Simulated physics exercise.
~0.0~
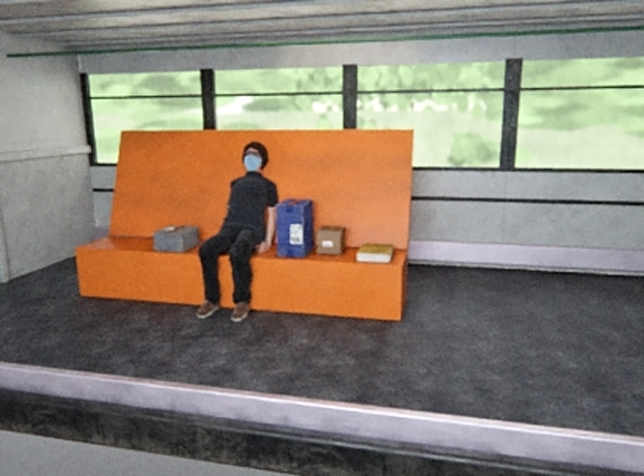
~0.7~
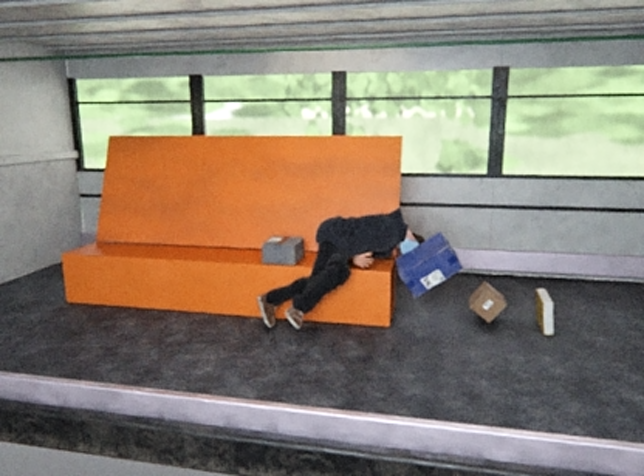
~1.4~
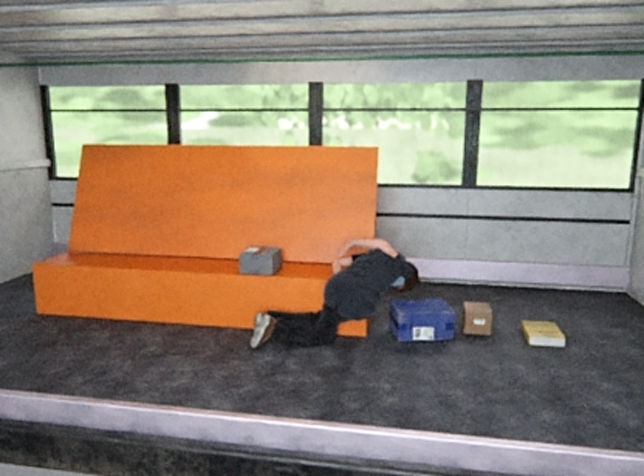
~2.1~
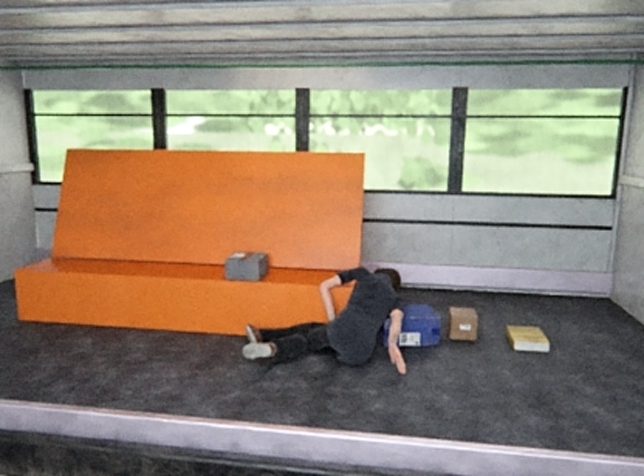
The video shows a masked person seated on an orange bench among boxes and a yellow folder, then toppling right as three items fall off the end. The person slides limply onto the floor against the blue box, while the grey carton stays on the seat.
